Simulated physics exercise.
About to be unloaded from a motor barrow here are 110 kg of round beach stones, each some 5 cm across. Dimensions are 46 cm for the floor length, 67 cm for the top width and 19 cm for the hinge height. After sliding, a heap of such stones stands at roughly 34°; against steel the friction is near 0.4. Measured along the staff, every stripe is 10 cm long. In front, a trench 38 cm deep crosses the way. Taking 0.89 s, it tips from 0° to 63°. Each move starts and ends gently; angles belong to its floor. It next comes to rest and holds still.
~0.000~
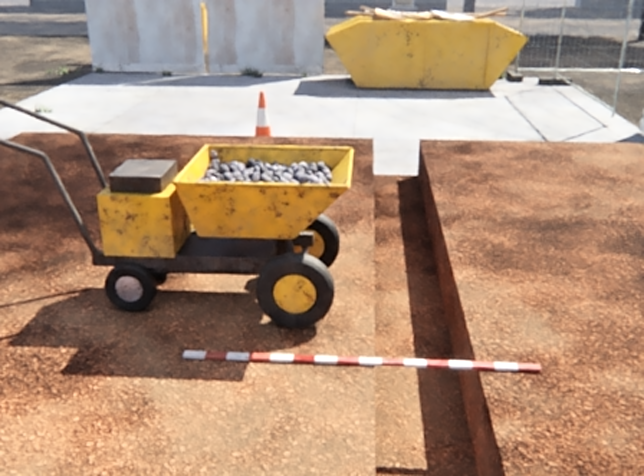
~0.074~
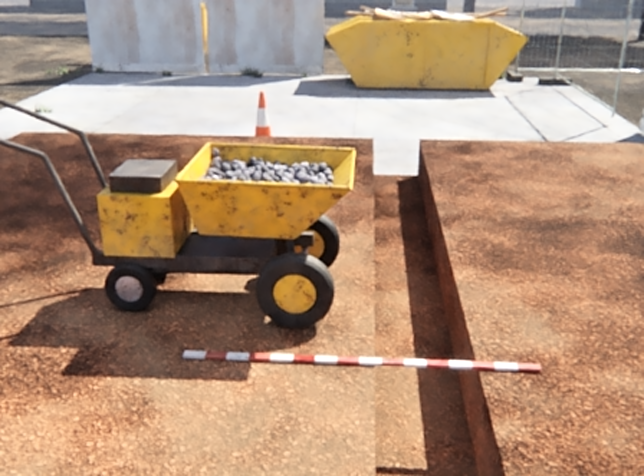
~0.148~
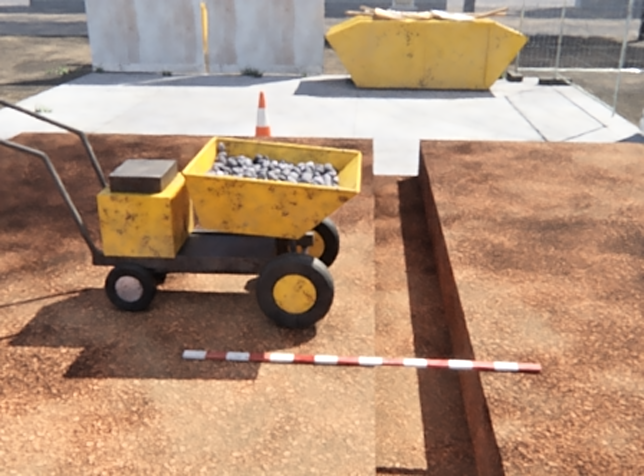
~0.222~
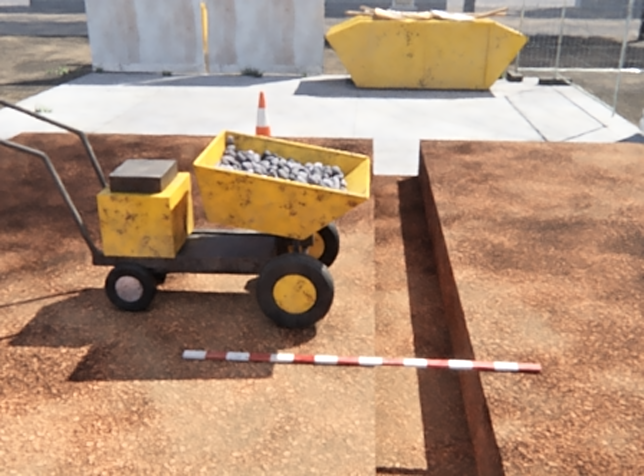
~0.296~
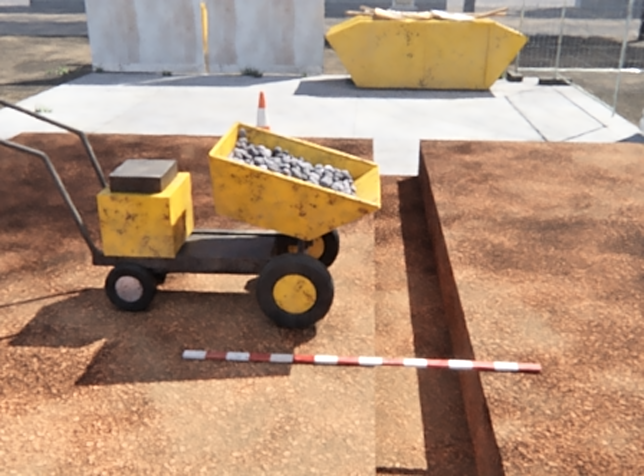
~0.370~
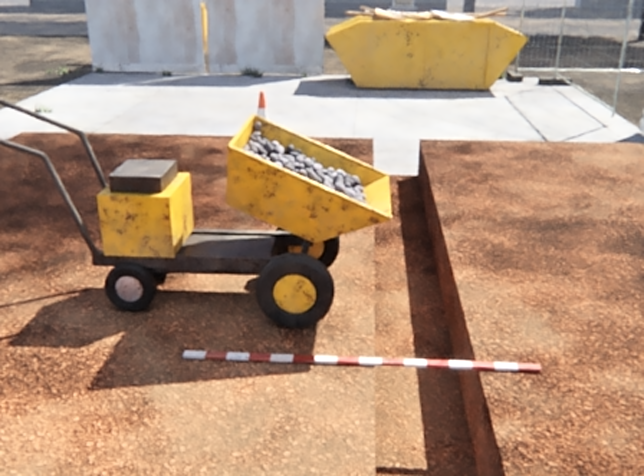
The clip opens on a yellow motor barrow loaded with rounded grey stones, standing on reddish ground left of a narrow trench, with a striped staff lying in front. Its skip tilts gradually toward the right, the rear rising and the front lip lowering, while the wheels stay still and the stones remain inside.
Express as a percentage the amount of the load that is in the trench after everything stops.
The amount is close to 64 per cent of the load.
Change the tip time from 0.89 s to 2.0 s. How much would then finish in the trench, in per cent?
Close to 80 per cent then.
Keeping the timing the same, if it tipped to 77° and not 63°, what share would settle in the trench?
Near 85 per cent then.
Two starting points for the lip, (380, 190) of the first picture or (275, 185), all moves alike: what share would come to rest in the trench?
Near 30 and near 100 percent.
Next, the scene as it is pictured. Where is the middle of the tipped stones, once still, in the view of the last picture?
Somewhere near pixel (446, 351).
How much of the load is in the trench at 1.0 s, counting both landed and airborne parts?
At that moment: Approx. 25 %.
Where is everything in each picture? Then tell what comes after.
In the first picture, the skip is at 0°, its lip at (348, 187); the top of the load is at (266, 170).
In the second picture, the skip is at 1°, its lip at (351, 188); the top of the load is at (251, 168); the stones move at 0.2 m/s on average.
In the third picture, the skip is at 5°, its lip at (358, 192); the top of the load is at (233, 162); the stones move at 0.5 m/s on average.
In the fourth picture, lip at (368, 198), floor tilted 10°, highest stones at (233, 154); the stones move at 0.7 m/s on average.
In the fifth picture, lip at (379, 207), floor tilted 16°, highest stones at (245, 147); the stones move at 0.8 m/s on average.
In the sixth picture, lip at (391, 218), floor tilted 24°, highest stones at (257, 141); the stones move at 0.9 m/s on average.
After 0.7 s the floor is at 53°; 100 % in the skip; the foremost stones are at (411, 250).
After 1.0 s the floor is at 63°; 72 % in the skip, 23 % in the trench, 5 % past the trench; the foremost stones are at (491, 322).
After 1.3 s the floor is at 63°; 26 % in the skip, 40 % in the trench, 35 % past the trench; the foremost stones are at (586, 315).
After 3.3 s the floor is at 63°; 0 % in the skip, 64 % in the trench, 36 % past the trench; the foremost stones are past the picture's edge.
